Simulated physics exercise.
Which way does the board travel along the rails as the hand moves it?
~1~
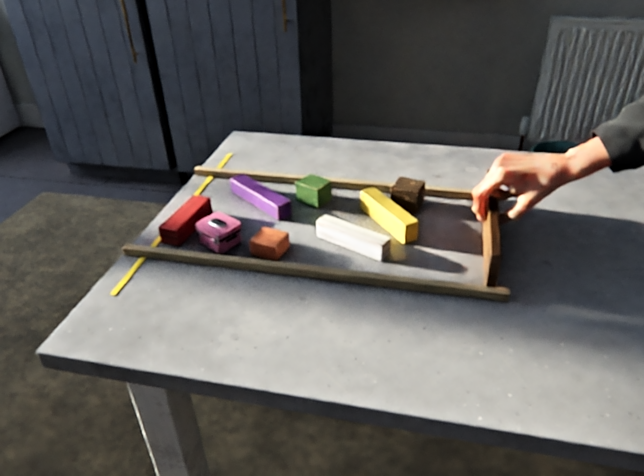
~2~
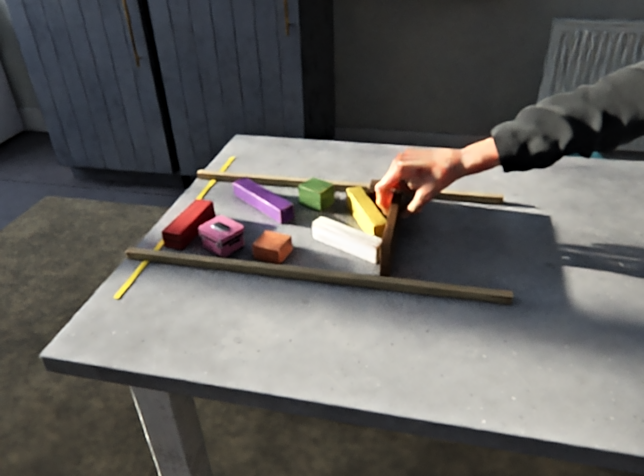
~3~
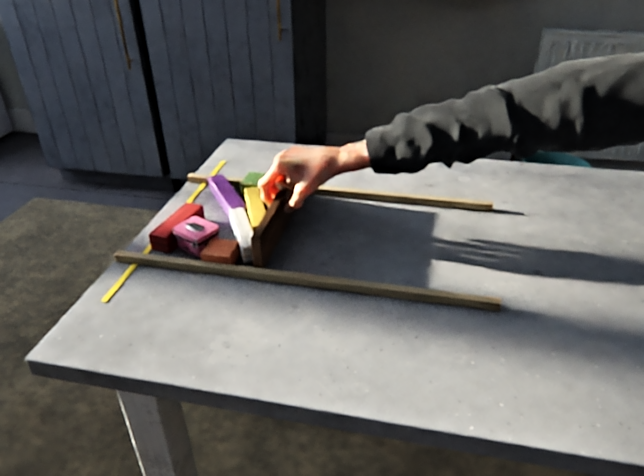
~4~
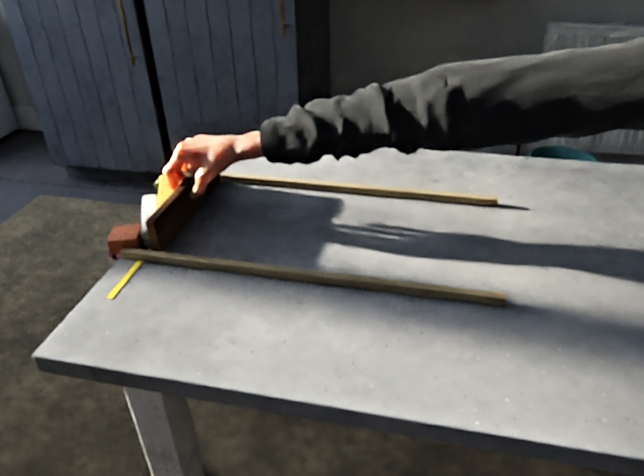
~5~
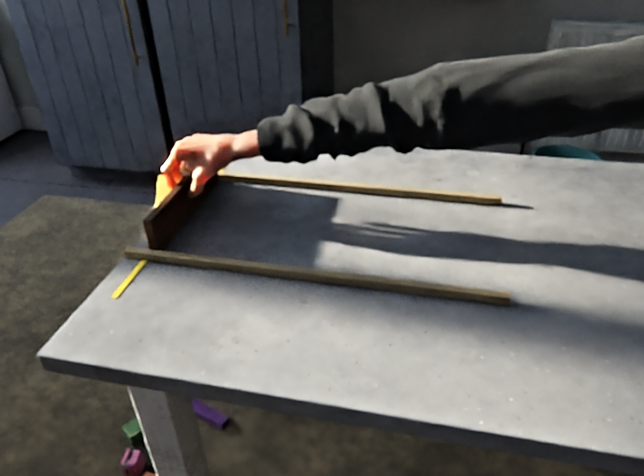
The board travels to the left, toward the yellow tape near the edge of the table.
